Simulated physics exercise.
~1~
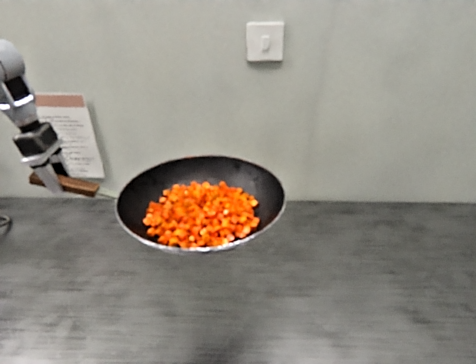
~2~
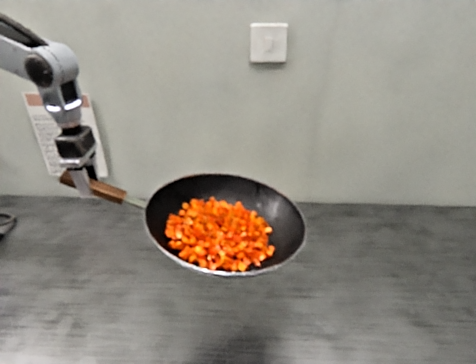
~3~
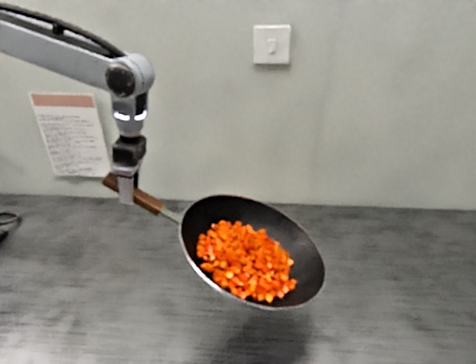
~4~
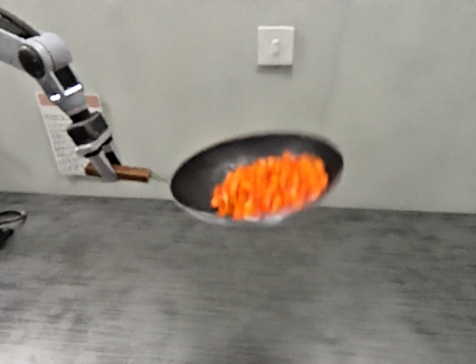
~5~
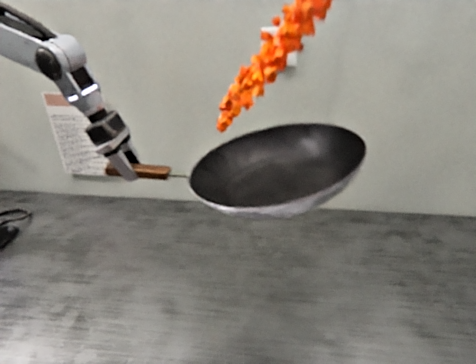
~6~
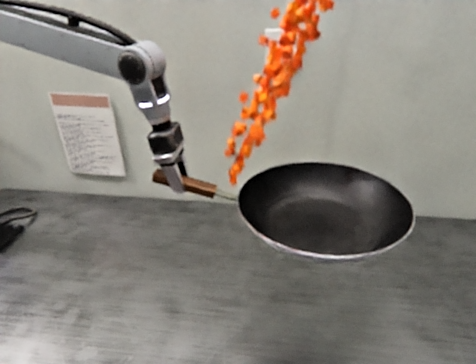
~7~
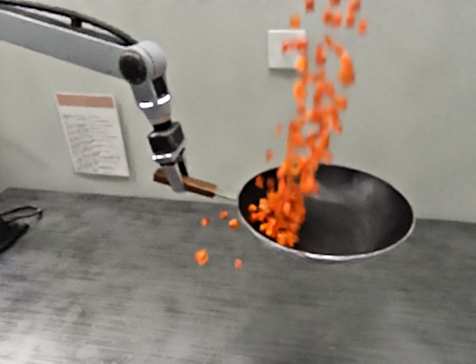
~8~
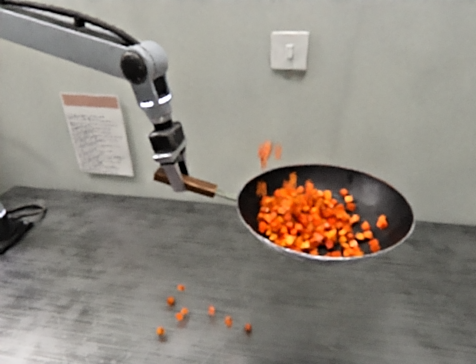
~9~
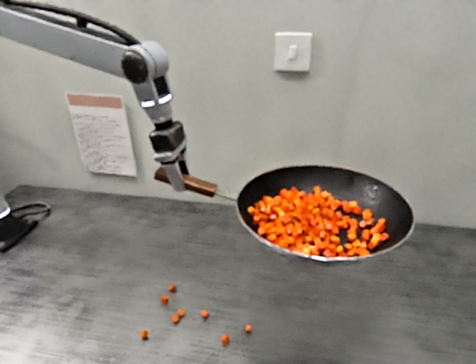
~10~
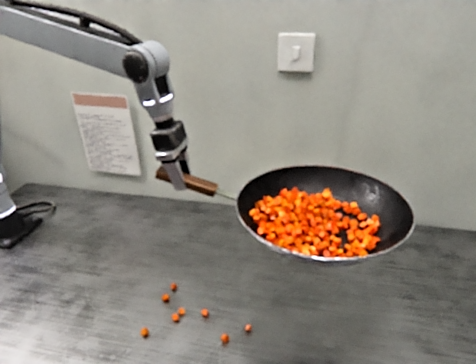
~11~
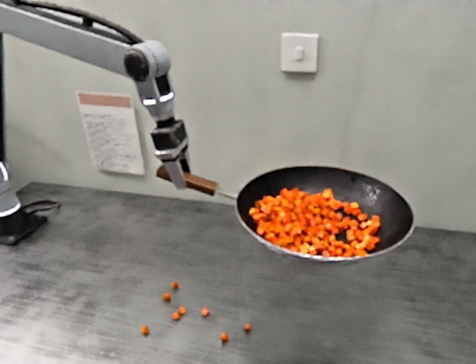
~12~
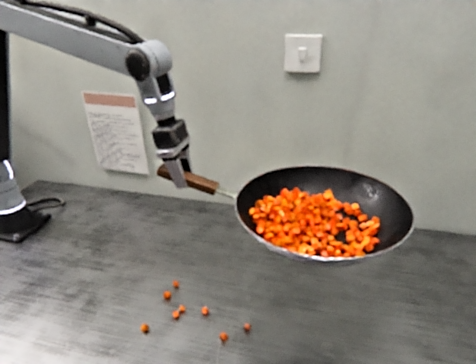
In this clip, a robot arm holding a black frying pan of orange vegetable dice moves it right and down, then swings it up, tossing the dice high; most fall back into the pan, while a few land on the grey table and stay there.
